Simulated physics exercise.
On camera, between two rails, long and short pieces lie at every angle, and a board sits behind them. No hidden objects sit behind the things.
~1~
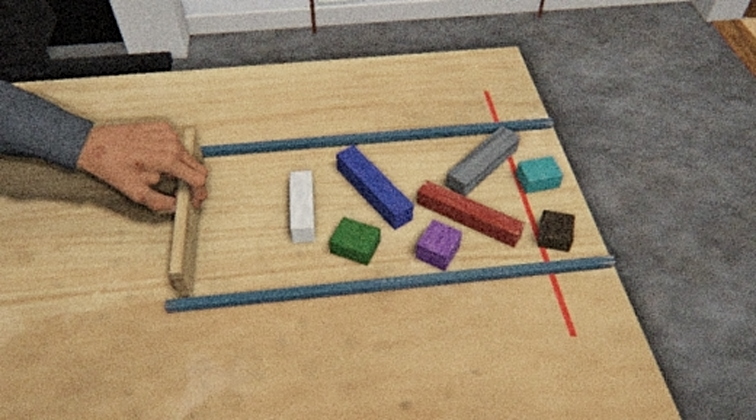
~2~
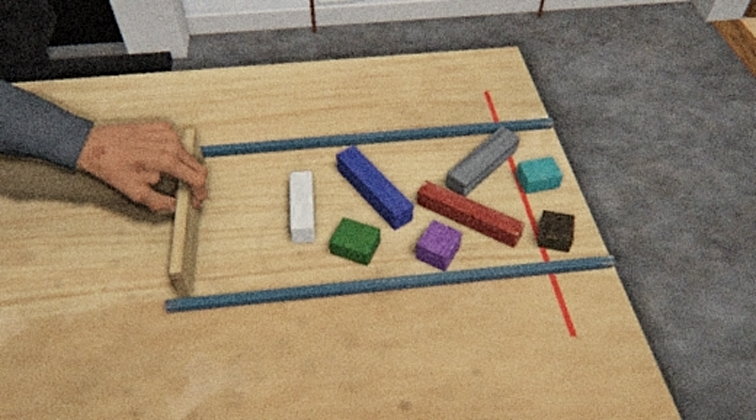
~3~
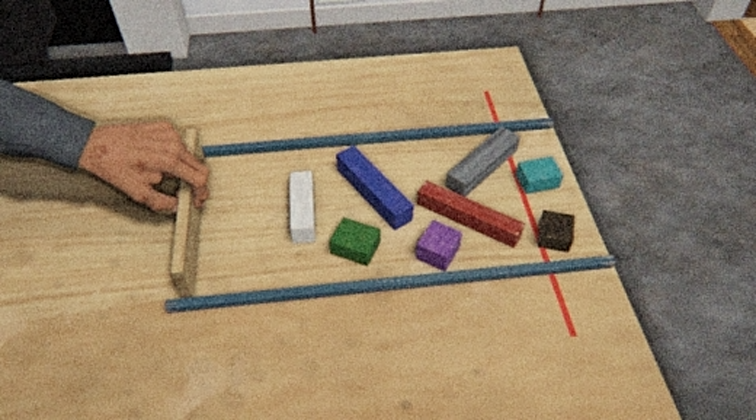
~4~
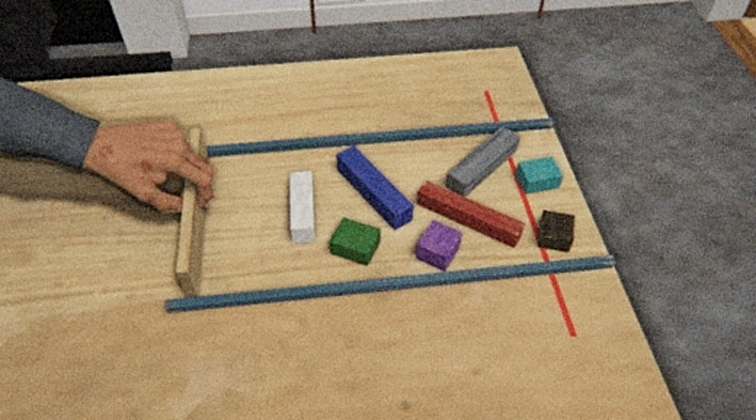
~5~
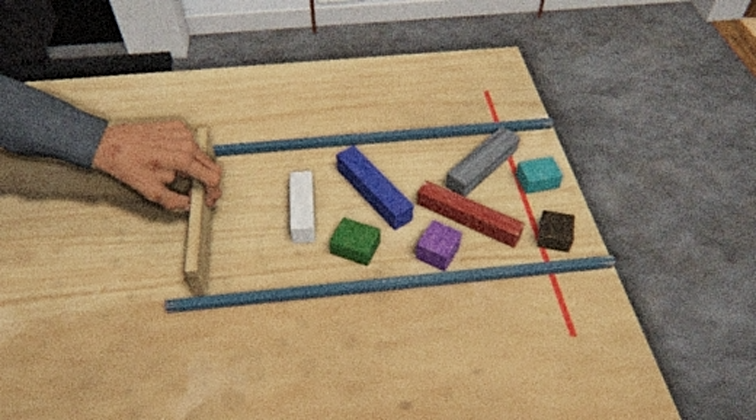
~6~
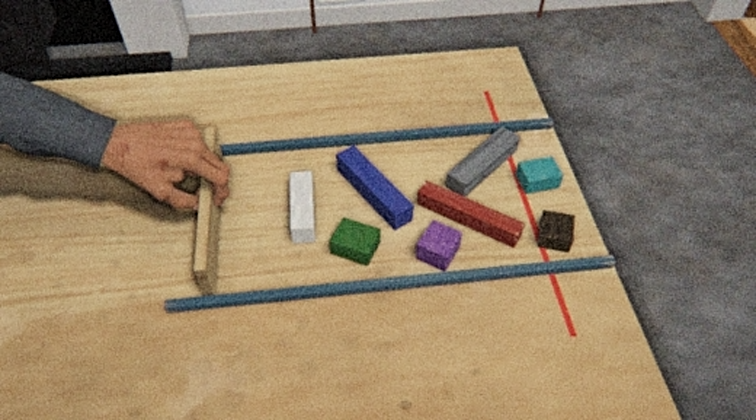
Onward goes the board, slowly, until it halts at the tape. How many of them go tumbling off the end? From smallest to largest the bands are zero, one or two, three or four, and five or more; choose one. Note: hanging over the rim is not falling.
The right band is three or four.
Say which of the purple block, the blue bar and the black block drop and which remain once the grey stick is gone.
Note: Purple block is on by the end; blue bar is on by the end; black block is off by the end.
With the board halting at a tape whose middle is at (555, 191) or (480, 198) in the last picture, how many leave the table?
Try by try, 6 and 0.
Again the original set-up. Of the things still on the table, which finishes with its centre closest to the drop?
Purple block.
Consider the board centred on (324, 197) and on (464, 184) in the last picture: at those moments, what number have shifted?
At first I count 2, and then 8.
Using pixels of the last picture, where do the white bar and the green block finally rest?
Listed as asked: First (534, 185), and then (559, 238).
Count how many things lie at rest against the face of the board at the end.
2.
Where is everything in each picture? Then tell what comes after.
Turquoise block (539, 175); black block (556, 231); grey stick (483, 161); board (188, 209); tape (523, 194), in the first frame.
Black block (556, 231); board (188, 209), in the second frame.
Grey stick (483, 161); white bar (302, 206), in the third frame.
Turquoise block (539, 175); red bar (469, 214), in the fourth frame.
Black block (556, 231); blue bar (374, 186), in the fifth frame.
Turquoise block (539, 175); black block (556, 231); grey stick (483, 161); board (210, 207); tape (523, 194), in the sixth frame.
Soon after, none off yet; turquoise block at rest near (539, 175); black block at rest near (556, 231); grey stick at rest near (483, 161).
At rest, the number that fall off is three or four; fallen, red bar, grey stick, black block and turquoise block.
